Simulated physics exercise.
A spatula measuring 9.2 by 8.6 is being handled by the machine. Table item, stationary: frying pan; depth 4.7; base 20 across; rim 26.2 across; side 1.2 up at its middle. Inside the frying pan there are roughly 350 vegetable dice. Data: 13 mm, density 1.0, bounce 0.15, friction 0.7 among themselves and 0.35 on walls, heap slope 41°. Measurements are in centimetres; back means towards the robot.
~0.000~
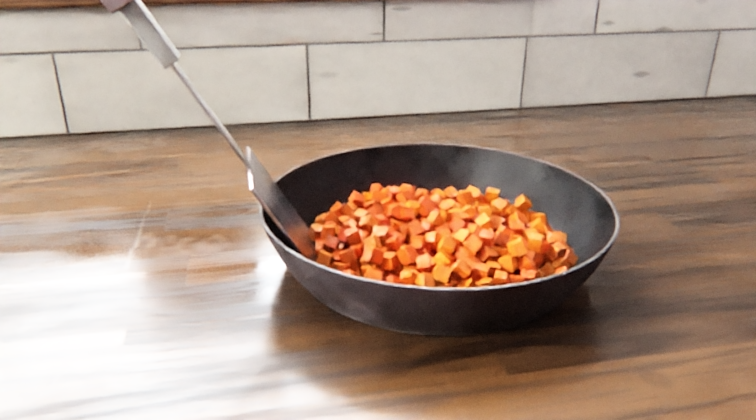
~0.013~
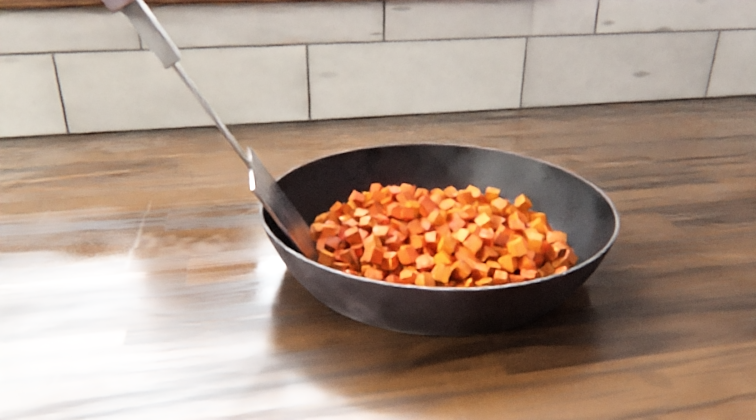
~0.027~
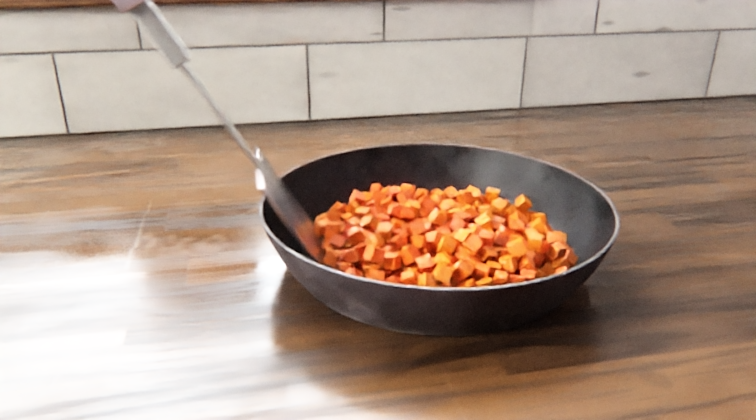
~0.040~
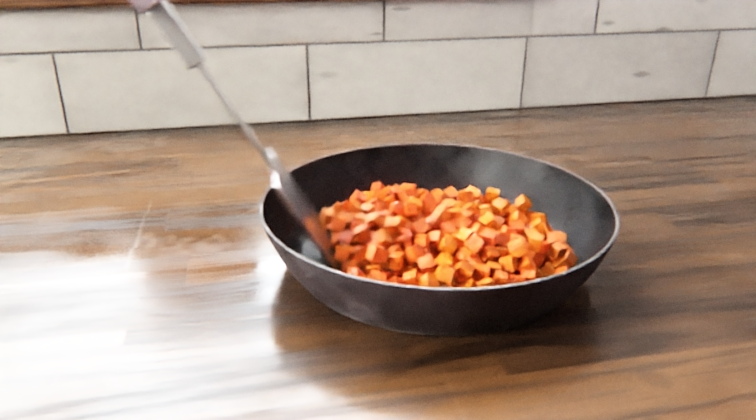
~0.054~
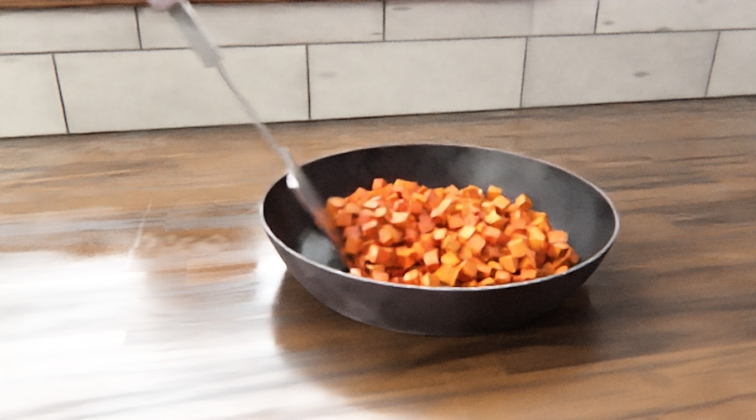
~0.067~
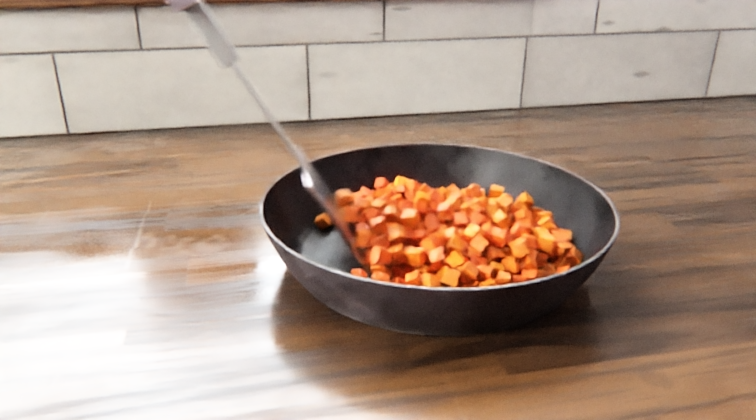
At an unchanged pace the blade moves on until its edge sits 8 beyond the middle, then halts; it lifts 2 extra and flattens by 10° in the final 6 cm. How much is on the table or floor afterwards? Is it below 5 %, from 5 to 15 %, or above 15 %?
From 5 to 15 %.
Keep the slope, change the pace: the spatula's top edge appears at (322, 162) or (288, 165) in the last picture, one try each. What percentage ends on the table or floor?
Around 20 per cent, then around 5 per cent.
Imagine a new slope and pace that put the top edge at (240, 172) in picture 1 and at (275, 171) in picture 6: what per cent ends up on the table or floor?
Off the vessel, on the table or floor: Some 0 percent.
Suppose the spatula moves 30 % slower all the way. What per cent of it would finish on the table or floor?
Roughly 10 in a hundred.
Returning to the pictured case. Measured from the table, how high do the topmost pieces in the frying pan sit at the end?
7.0 cm.
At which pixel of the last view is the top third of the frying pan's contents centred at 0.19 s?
(508, 207).
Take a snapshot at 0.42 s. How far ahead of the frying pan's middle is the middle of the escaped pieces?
Some 18 centimetres ahead.
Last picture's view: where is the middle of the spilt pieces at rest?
It ends up around (645, 231).
By 0.13 s, sloping 60°, highest piece 5 above the table; 347 in the frying pan.
By 0.19 s, sloping 57°, highest piece 6 above the table; 347 in the frying pan.
By 0.42 s, sloping 50°, highest piece 7 above the table; 313 in the frying pan, 31 on the table or floor, 3 on the blade or in flight.
By 1.47 s, sloping 50°, highest piece 7 above the table; 312 in the frying pan, 35 on the table or floor.
Final count, 312 in the frying pan, 35 on the table or floor. That is 10 % on the table or floor.
